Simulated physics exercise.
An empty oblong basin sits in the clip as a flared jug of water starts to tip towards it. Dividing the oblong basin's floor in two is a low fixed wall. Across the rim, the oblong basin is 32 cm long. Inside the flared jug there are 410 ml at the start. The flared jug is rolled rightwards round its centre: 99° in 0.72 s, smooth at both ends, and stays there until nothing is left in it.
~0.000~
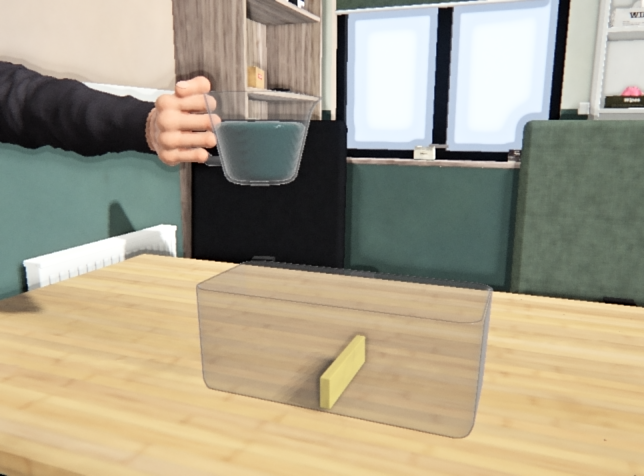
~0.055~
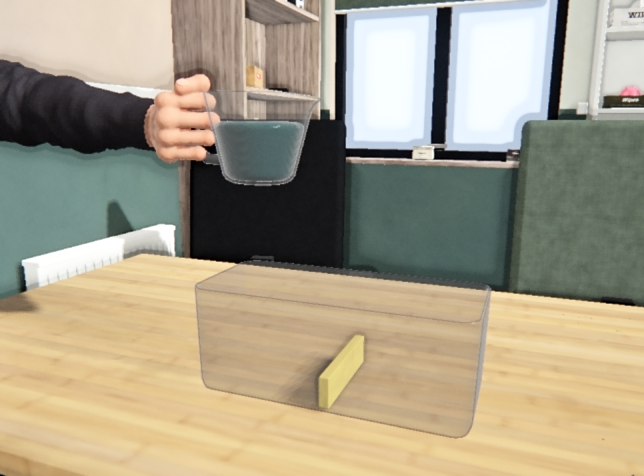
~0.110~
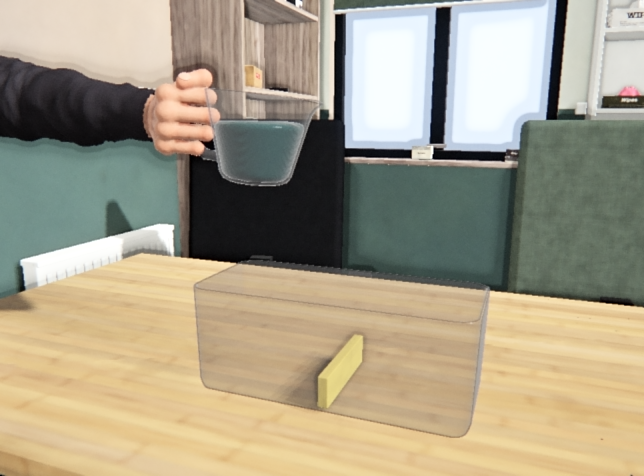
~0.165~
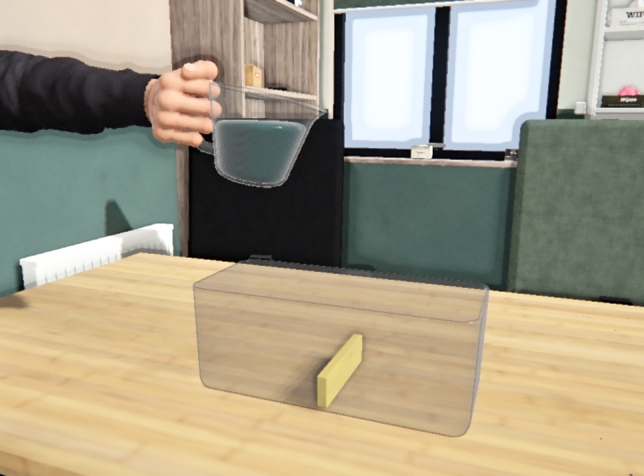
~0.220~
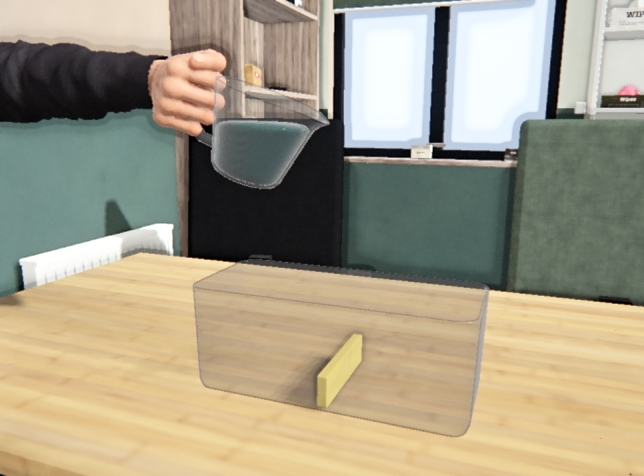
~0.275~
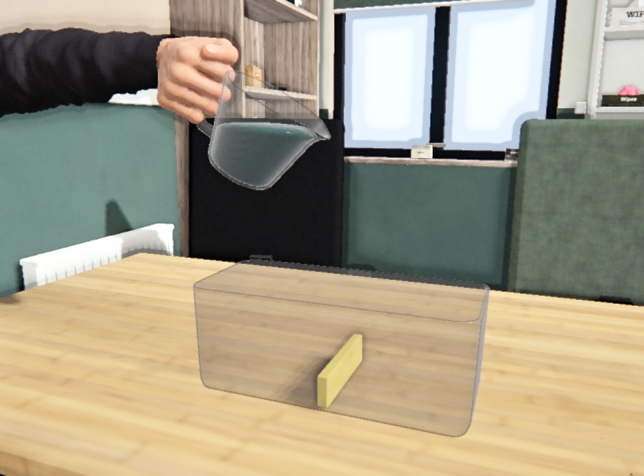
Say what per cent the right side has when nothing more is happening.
It has about 83 per cent.
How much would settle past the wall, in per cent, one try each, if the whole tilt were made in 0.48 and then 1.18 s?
I'd say 85 percent on the first go, 85 percent on the next.
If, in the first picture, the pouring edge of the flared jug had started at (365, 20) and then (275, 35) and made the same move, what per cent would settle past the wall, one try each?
In order, 75 and 10 per cent.
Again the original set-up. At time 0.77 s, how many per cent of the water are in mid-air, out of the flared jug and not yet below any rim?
Near 14 percent.
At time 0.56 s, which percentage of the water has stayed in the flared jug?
Roughly 50 %.
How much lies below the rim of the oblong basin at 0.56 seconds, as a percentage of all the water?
I'd estimate some 14 percent of the liquid.
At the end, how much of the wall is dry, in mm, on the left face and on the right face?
Near 32 mm for the left and near 18 mm for the right.
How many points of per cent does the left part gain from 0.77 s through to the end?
Around 8 in a hundred.
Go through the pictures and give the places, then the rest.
Tilt 0°; pouring edge (321, 96); surface from (224, 124) to (304, 125); the oblong basin's rim runs from (223, 274) to (488, 305); the wall's top is at (345, 356), in the first frame.
Tilt 1°; pouring edge (321, 97); surface from (223, 124) to (303, 124), in the second frame.
Tilt 6°; pouring edge (323, 102); surface from (224, 123) to (303, 125), in the third frame.
Tilt 12°; pouring edge (325, 111); surface from (226, 122) to (305, 126), in the fourth frame.
Tilt 21°; pouring edge (328, 123); surface from (225, 125) to (309, 128), in the fifth frame.
Tilt 32°; pouring edge (329, 138); surface from (224, 127) to (317, 131), in the sixth frame.
Then, 0.56 s in, the tilt is 87° and 50 per cent is still to pour, 0 is left of the wall and 13 right of it.
Then, 0.77 s in, the tilt is 99° and 6 per cent is still to pour, 8 is left of the wall and 72 right of it.
Then, 0.98 s in, the tilt is 99° and 0 per cent is still to pour, 14 is left of the wall and 83 right of it.
Then, 1.22 s in, the tilt is 99° and 0 per cent is still to pour, 15 is left of the wall and 83 right of it.
Finally, 15 per cent lies left of the wall, 83 right of it and 2 outside.
